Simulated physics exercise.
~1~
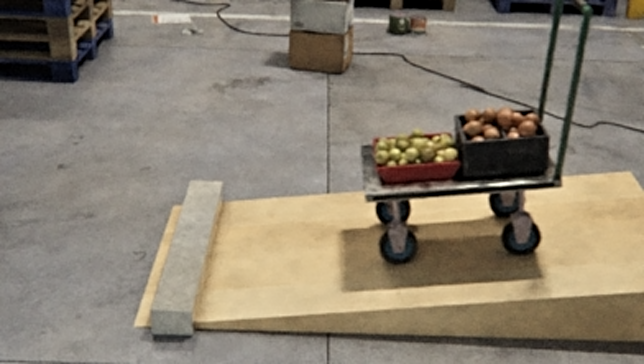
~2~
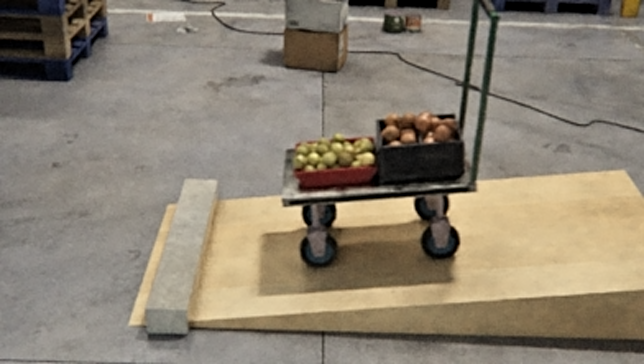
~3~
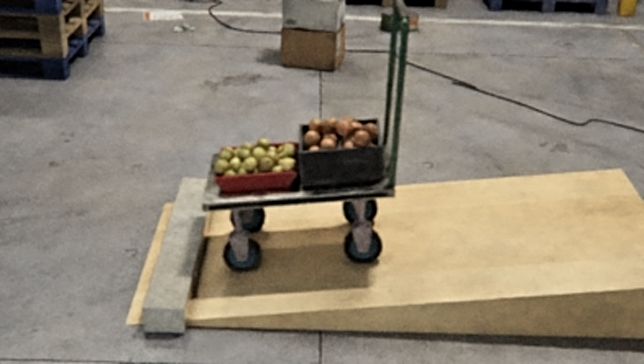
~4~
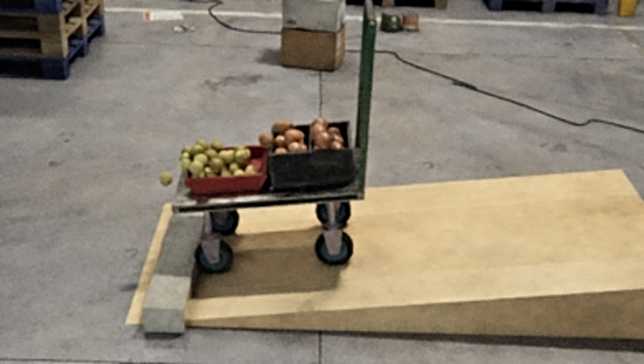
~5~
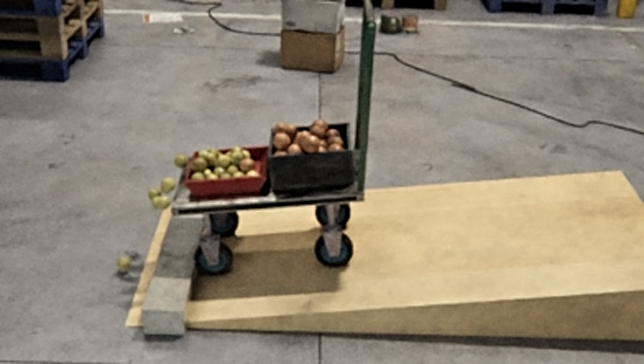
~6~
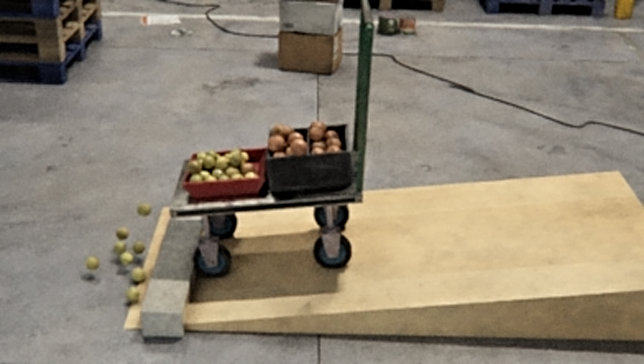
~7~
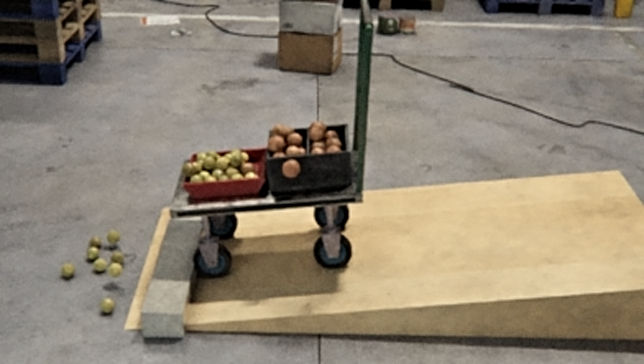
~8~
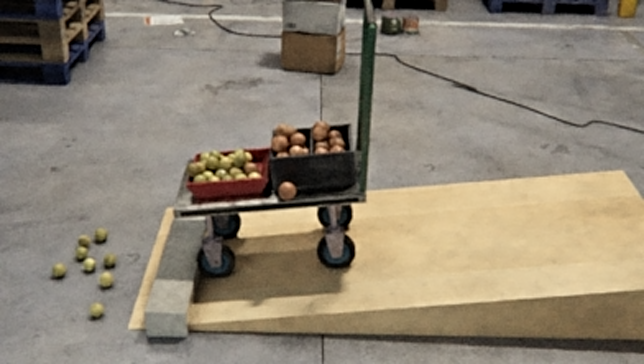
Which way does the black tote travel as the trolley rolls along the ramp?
The black tote travels to the left, riding on the trolley until it stops at the kerb.
